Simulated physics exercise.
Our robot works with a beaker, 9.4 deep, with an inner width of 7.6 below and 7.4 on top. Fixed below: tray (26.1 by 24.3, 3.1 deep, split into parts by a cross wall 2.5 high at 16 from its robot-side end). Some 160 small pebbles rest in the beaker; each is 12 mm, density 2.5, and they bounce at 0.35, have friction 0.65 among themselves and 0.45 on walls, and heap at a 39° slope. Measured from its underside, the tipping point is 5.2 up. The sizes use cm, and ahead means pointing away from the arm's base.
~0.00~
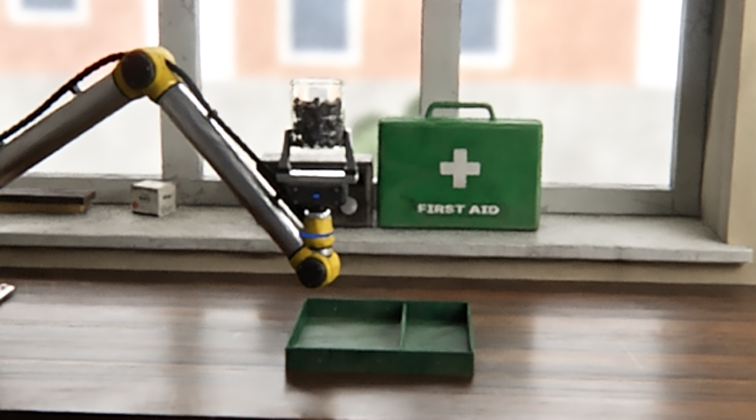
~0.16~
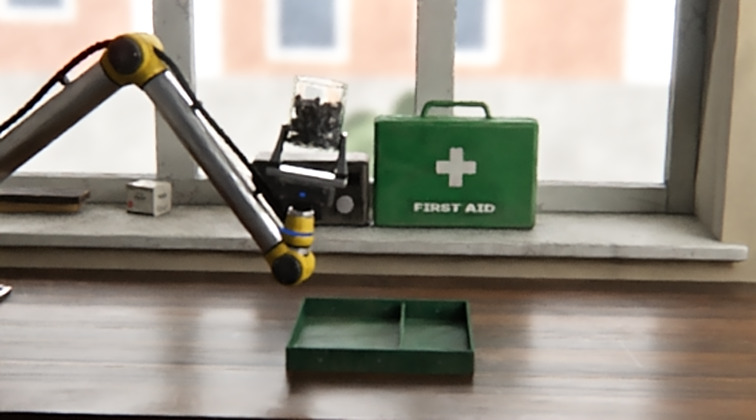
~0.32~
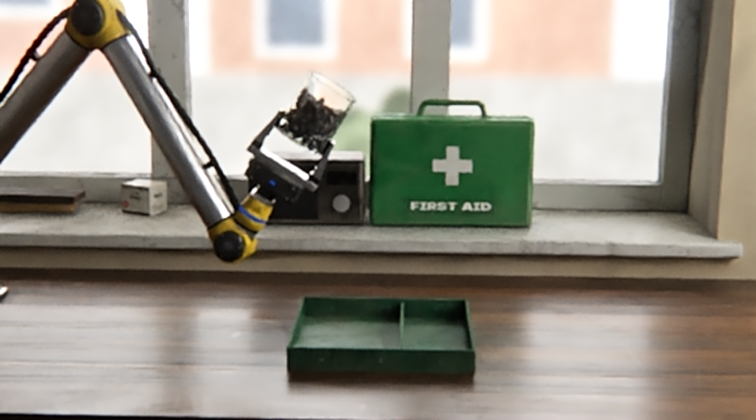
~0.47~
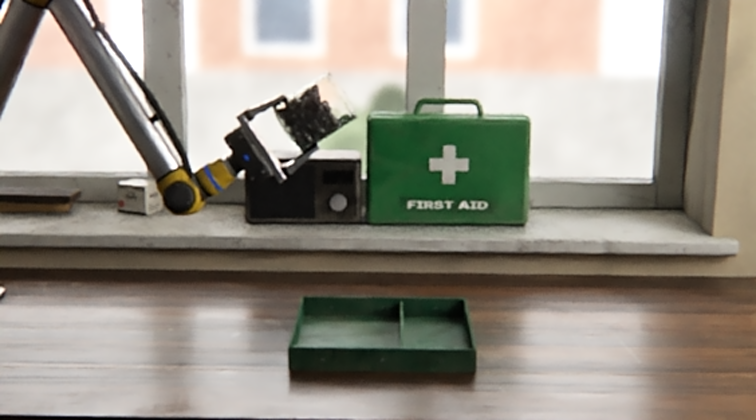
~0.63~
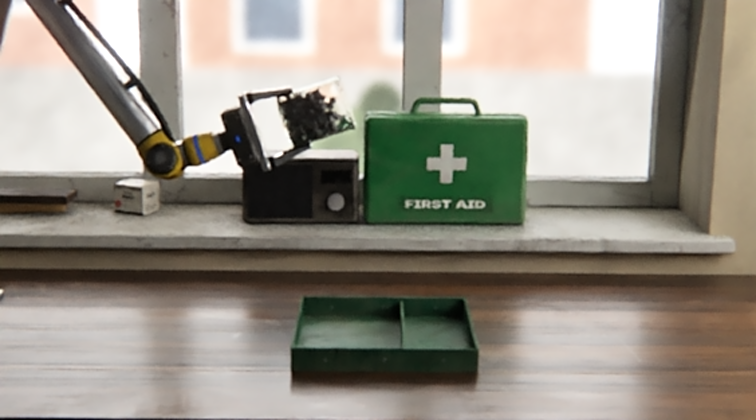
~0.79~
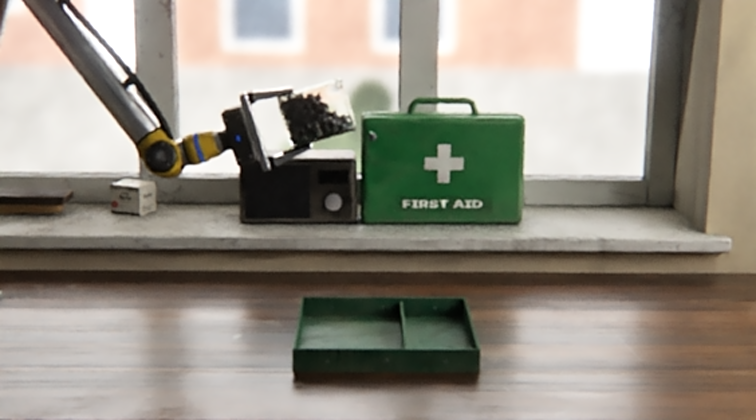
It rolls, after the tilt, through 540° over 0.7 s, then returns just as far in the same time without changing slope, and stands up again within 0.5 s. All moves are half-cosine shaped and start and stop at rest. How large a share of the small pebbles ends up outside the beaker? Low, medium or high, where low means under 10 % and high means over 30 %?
Low.
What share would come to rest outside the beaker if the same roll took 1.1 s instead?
Then about 10 per cent.
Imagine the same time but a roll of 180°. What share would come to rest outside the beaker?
Roughly 5 %.
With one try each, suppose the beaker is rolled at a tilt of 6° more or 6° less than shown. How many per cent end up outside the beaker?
About 10 and 0 per cent.
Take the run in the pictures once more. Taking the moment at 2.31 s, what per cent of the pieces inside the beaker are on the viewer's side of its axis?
55 in a hundred, more or less.
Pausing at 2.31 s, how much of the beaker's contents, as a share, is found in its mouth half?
Close to 30 per cent is in the half by the mouth.
After 1.55 s, tipped 73°, highest piece 38 above the table; 157 in the beaker, 2 in the robot-side part, 2 in the far-side part.
After 2.31 s, tipped 63°, highest piece 38 above the table; 156 in the beaker, 3 in the far-side part, 2 in the robot-side part.
After 2.89 s, upright, highest piece 39 above the table; 156 in the beaker, 3 in the far-side part, 2 in the robot-side part.
After 3.59 s, upright, highest piece 39 above the table; 156 in the beaker, 3 in the far-side part, 2 in the robot-side part.
In the end, 156 in the beaker, 3 in the far-side part, 2 in the robot-side part. That is 3 % outside the beaker.
